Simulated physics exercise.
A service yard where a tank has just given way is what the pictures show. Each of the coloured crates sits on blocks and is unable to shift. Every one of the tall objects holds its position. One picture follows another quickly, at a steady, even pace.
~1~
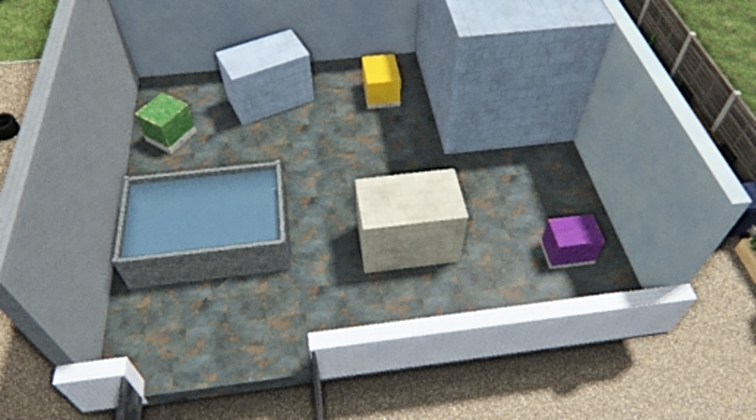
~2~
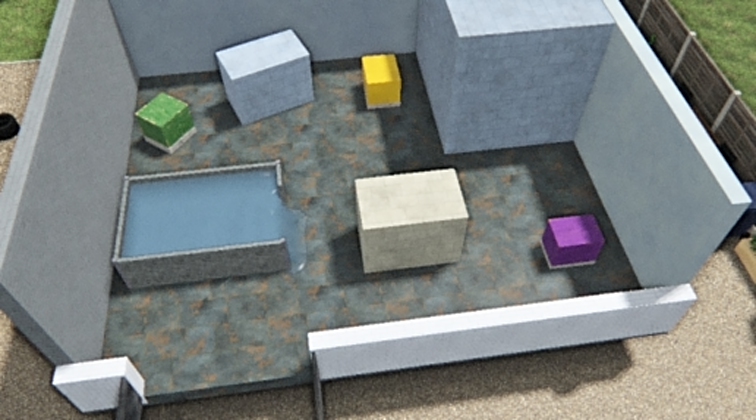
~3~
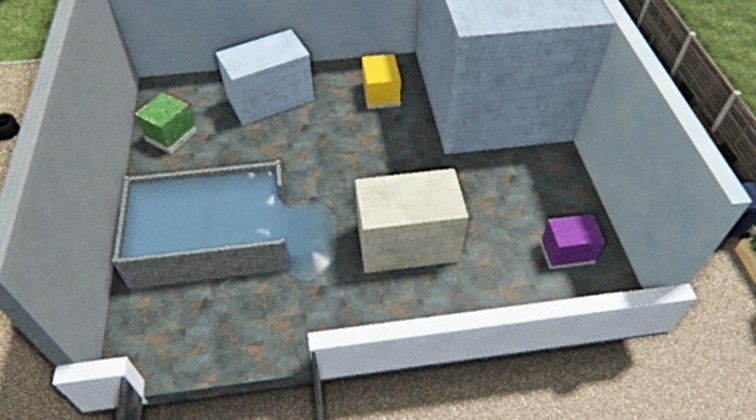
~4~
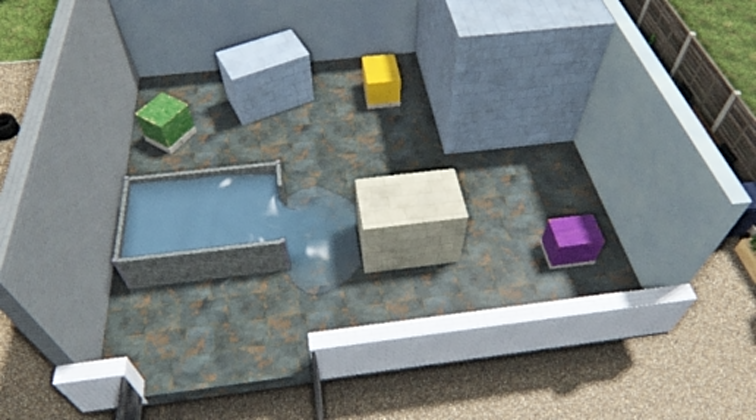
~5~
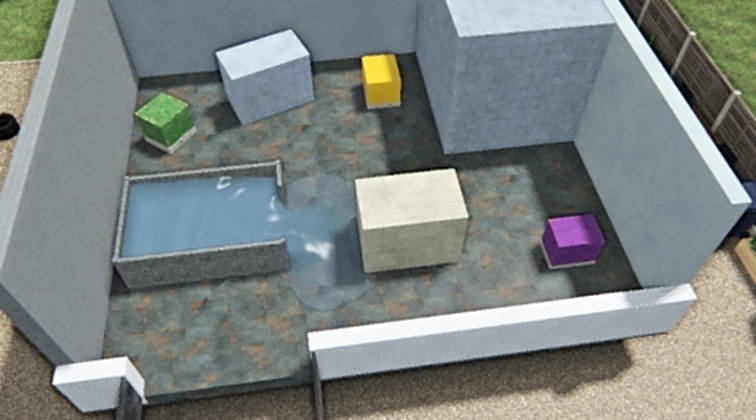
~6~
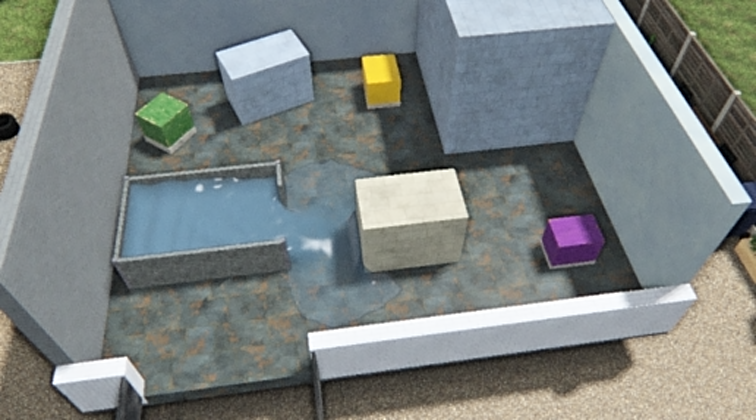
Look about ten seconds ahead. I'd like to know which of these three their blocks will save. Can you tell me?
The yellow crate is reached by the water; the purple crate is reached by the water; the green crate is missed by the water.
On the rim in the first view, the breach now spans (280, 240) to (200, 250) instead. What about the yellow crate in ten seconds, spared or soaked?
Yellow crate: Not reached.
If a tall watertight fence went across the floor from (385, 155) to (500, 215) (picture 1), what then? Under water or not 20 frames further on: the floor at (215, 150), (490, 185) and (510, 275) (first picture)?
As listed: Free of water, dry, wet.
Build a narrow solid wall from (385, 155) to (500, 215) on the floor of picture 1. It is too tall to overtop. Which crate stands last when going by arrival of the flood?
My answer: The one in green.
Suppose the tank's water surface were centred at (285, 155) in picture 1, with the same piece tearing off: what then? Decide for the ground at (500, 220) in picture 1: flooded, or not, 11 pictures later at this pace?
At that spot: Inundated.
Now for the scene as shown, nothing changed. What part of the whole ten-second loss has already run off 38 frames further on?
Result, approximate: 60 per cent.
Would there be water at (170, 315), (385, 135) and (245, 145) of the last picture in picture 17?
Status by point, in sequence: Unwetted; waterlogged; unwetted.
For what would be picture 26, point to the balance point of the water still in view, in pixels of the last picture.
Somewhere near (329, 230).
A moment on, water covers 20 % of the floor; the yellow crate not reached, the purple crate not reached, the green crate not reached.
Next, water covers 35 % of the floor; the yellow crate water round its plinth, the purple crate not reached, the green crate not reached.
Then, water covers 65 % of the floor; the yellow crate water round its plinth, the purple crate water round its plinth, the green crate not reached.
Later, water covers 75 % of the floor; the yellow crate water round its plinth, the purple crate water round its plinth, the green crate not reached.
In the end, water covers 100 % of the floor; the yellow crate was topped, the purple crate was topped, the green crate stayed above the water.
